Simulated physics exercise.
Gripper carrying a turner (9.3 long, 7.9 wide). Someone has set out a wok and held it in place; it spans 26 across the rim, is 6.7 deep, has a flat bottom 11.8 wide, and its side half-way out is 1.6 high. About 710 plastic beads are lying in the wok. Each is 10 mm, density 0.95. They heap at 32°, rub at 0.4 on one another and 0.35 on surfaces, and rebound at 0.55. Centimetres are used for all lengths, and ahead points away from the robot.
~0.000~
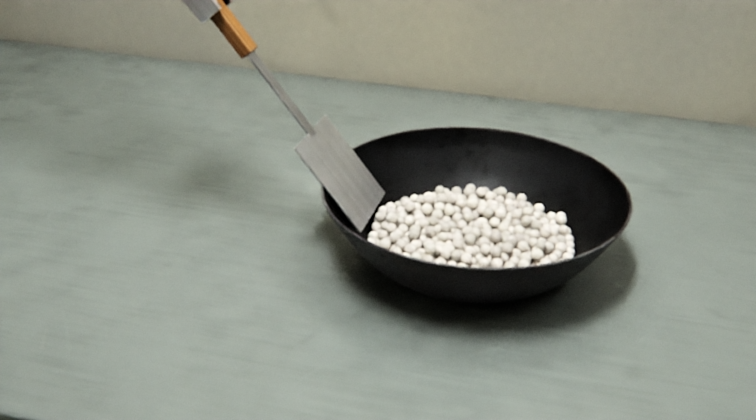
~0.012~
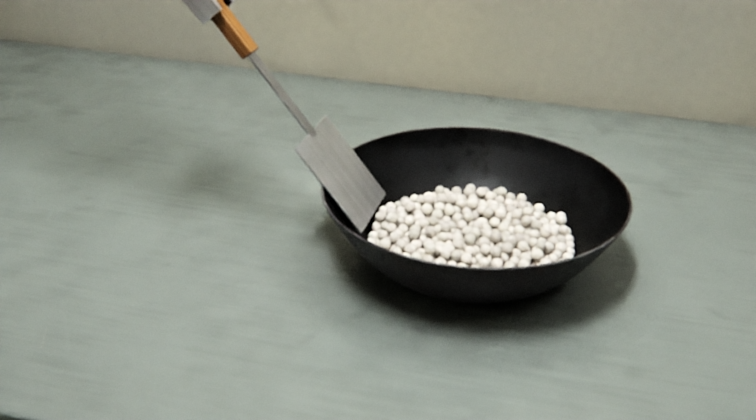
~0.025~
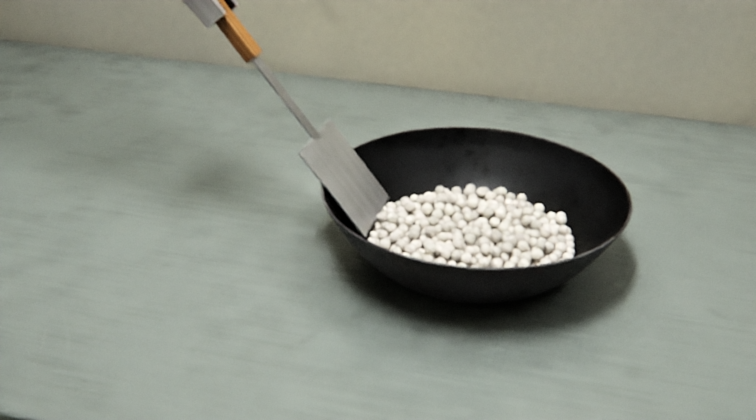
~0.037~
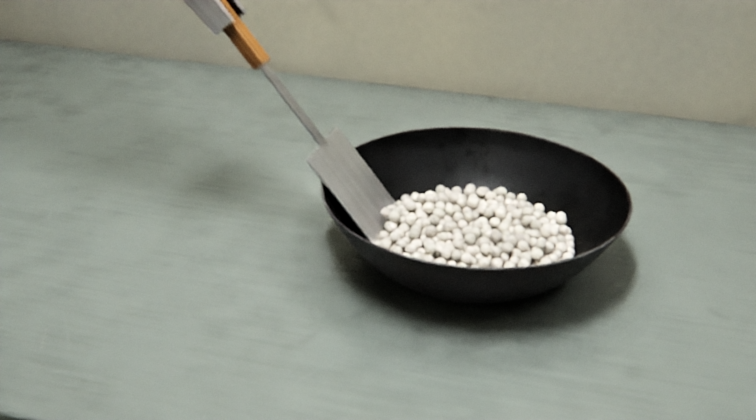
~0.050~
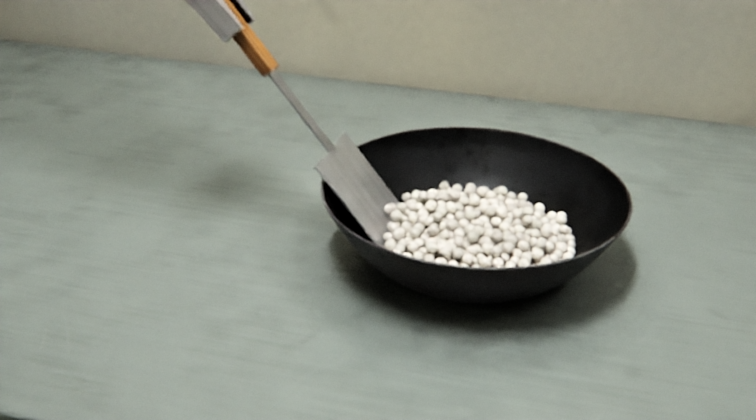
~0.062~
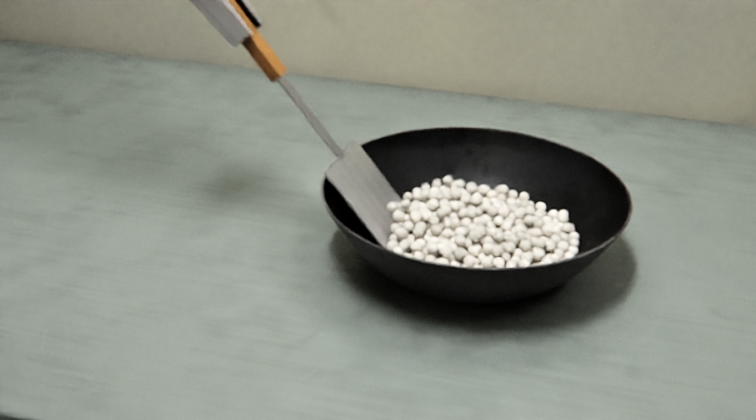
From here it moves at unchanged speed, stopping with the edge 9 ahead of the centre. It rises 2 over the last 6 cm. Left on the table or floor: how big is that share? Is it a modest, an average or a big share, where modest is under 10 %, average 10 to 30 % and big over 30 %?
Average.
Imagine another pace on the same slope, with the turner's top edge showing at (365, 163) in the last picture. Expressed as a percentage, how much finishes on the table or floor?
Some 35 percent.
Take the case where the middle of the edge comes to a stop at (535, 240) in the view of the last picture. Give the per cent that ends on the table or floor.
Estimate: Approx. 0 %.
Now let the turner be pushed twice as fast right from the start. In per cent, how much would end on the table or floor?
35 %.
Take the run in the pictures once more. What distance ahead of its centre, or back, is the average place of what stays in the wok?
The balance point lies close to 3.0 cm ahead.
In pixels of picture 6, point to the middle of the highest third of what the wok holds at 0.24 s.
Around (547, 220).
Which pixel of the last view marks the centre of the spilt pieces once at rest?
Close to (728, 298) in pixels.
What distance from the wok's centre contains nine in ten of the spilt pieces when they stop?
Some 40 cm from the centre.
After 0.15 s, sloping 51°, highest piece 5 above the table; 714 in the wok.
After 0.24 s, sloping 51°, highest piece 6 above the table; 714 in the wok.
After 0.48 s, sloping 51°, highest piece 9 above the table; 564 in the wok, 84 on the table or floor, 66 on the blade or in flight.
After 1.53 s, sloping 51°, highest piece 7 above the table; 562 in the wok, 152 on the table or floor.
At rest, 562 in the wok, 152 on the table or floor. That is 21 % on the table or floor.
